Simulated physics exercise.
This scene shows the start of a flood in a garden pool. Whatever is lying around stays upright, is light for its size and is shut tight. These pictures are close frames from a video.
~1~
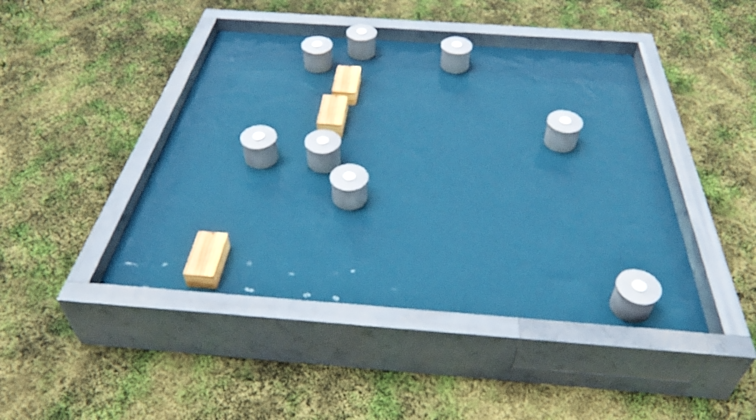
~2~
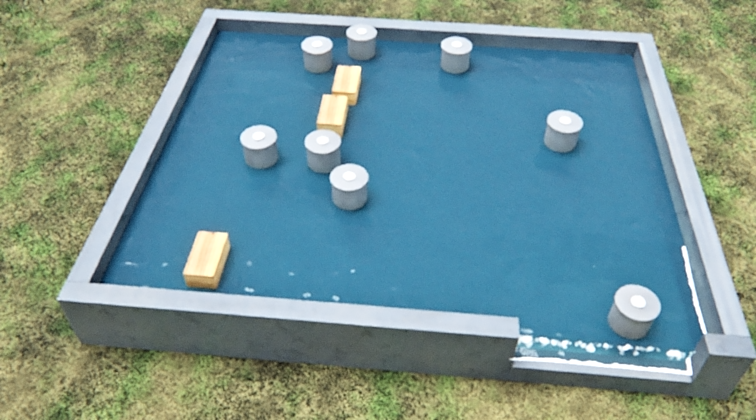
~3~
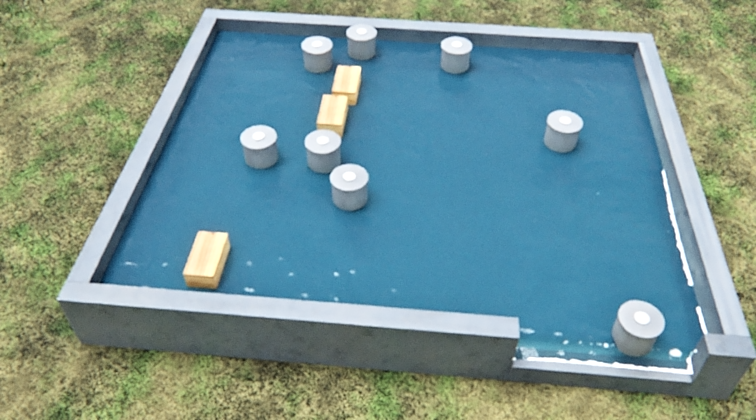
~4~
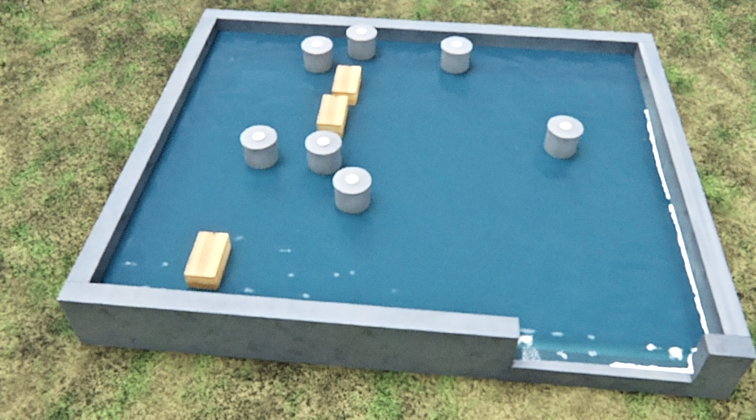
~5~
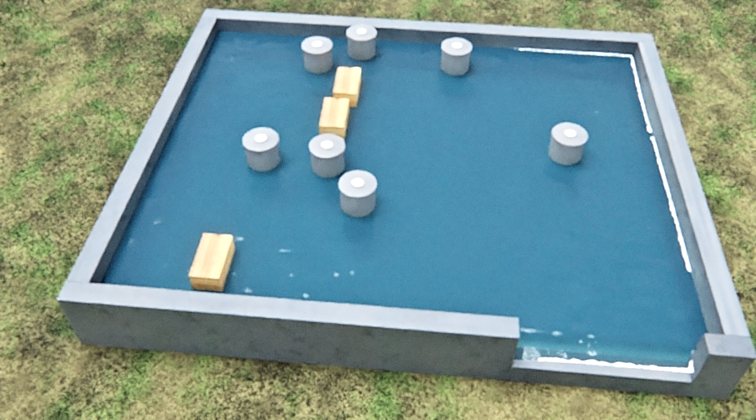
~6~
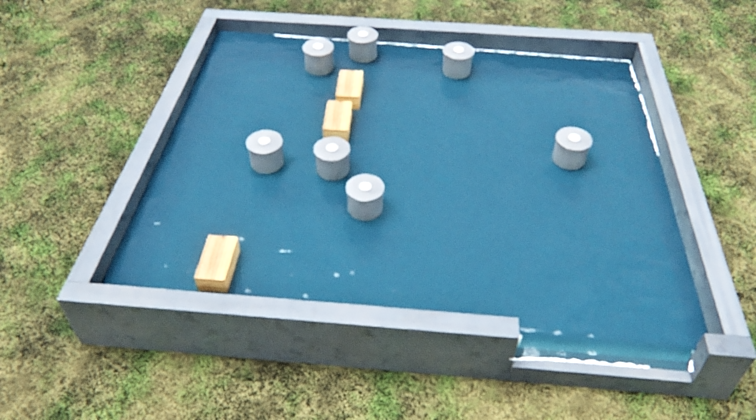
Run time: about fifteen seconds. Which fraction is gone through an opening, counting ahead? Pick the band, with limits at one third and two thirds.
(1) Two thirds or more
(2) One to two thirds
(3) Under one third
Answer: 3.
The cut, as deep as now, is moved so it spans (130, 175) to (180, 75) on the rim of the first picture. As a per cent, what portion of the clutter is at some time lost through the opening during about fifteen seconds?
50 per cent or so.
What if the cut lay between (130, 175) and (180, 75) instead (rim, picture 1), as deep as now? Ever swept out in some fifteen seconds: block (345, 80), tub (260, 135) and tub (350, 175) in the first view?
Taken in that order, the answers are swept away, swept away, not lost.
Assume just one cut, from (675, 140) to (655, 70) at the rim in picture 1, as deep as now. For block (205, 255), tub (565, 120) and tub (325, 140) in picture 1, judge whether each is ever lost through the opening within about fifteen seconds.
Answer, one by one: Not lost, lost, not lost.
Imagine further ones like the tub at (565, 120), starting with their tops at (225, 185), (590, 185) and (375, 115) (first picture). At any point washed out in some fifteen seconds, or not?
Taking them in turn: Held back, flushed away and held back.
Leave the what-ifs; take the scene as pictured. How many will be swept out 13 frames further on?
The number works out to 1.
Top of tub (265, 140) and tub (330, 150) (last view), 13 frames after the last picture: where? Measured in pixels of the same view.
Approximately (288, 157) for one, (372, 171) for the other.
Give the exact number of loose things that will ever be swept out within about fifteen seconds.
Count: 1.
A moment on, 1 of 11 are out; 10 afloat.
Next, 1 of 11 are out; 10 afloat.
Later, 1 of 11 are out; 10 afloat.
In the end, 1 of 11 are out; 10 afloat.
